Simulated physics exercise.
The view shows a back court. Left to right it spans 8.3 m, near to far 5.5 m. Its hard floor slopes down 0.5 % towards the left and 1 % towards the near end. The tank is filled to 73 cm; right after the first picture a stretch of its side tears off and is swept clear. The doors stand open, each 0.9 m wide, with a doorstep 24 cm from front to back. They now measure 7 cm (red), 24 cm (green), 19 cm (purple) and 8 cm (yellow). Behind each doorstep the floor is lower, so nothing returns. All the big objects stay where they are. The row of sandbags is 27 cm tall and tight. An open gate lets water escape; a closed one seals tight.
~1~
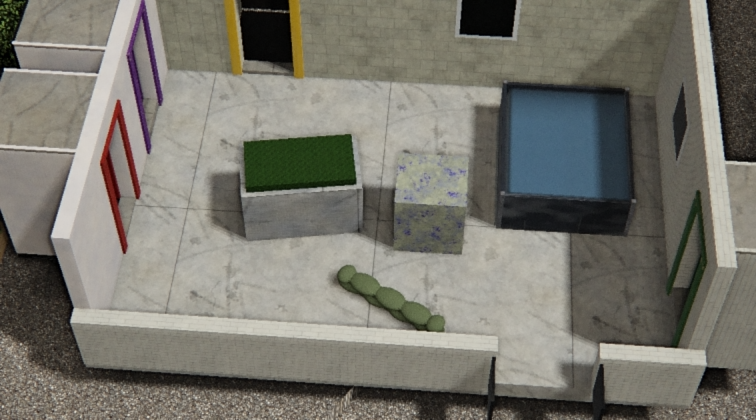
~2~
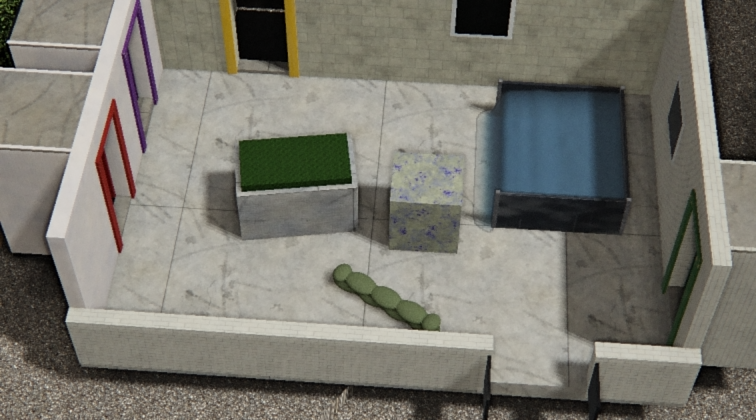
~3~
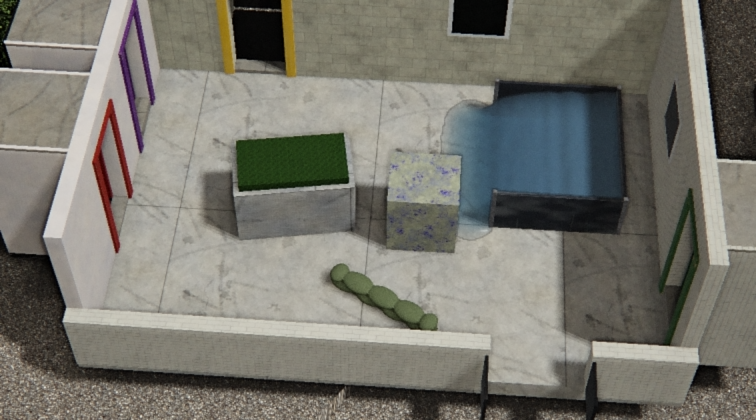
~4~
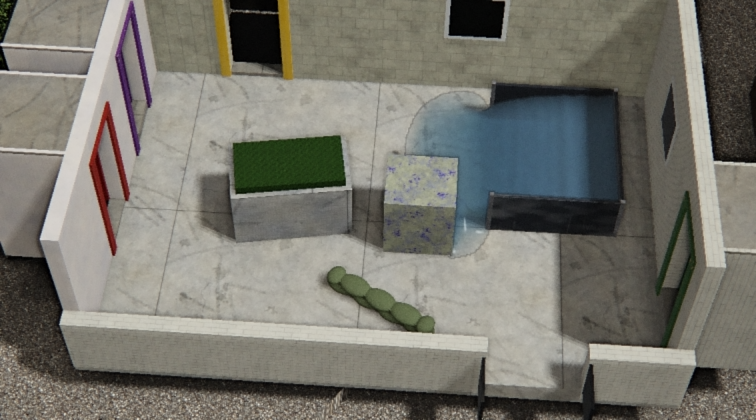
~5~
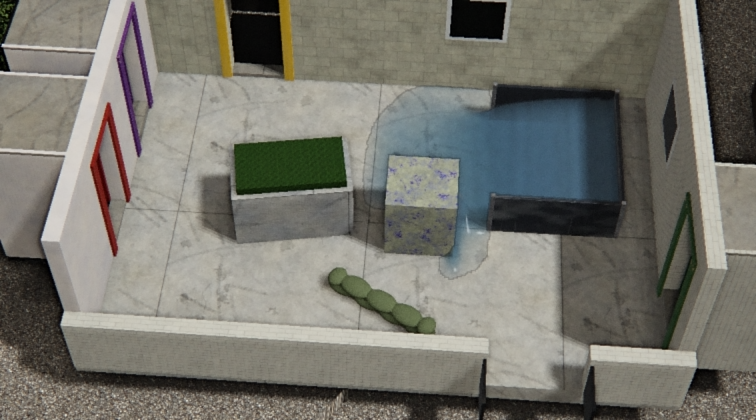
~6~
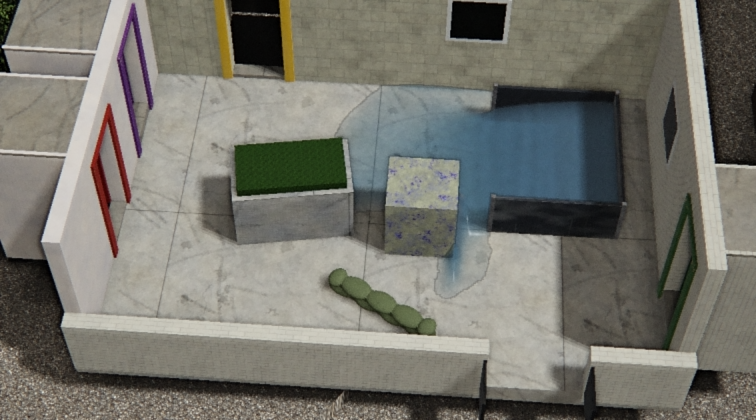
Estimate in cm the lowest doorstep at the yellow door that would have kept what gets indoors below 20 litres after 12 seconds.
Some 13 cm above the ground.
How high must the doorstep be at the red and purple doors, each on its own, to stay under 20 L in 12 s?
Roughly 8.5 cm at red and 29 cm at purple.
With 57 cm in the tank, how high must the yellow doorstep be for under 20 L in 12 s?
Then roughly 9.5 cm.
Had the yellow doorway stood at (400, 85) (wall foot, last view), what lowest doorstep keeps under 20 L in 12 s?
Roughly 11.5 cm.
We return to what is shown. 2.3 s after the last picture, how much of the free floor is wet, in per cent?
About 60 per cent.
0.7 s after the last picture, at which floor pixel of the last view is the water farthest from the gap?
Around (178, 134).
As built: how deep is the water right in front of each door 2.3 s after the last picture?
Depths in cm: Red 9, green 0, purple 35, yellow 17.
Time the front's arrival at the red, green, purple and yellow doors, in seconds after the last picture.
Red 1.5 s, green 3.0 s, purple 0.9 s, yellow 0.6 s.
Then, 0.7 s after the last picture water covers 40 % of the floor, deepest (48 cm) near (358, 187); 4 cm at the yellow door, 0 litres in over its 8 cm doorstep.
Then, 2.3 s after the last picture water covers 60 % of the floor, deepest (46 cm) near (157, 84); 17 cm at the yellow door, 15 litres in over its 8 cm doorstep.
Then, 11.3 s after the last picture water covers 95 % of the floor, deepest (14 cm) near (192, 353); 4 cm at the yellow door, 64 litres in over its 8 cm doorstep.
At the yellow door as built, the water peaked near 17 cm, 2.1 s after the last picture.
With a doorstep of 10.5 cm, 36 litres would have come in within the 12 s; with 14.5 cm, 12 litres. So under 20 litres takes about 13 cm.
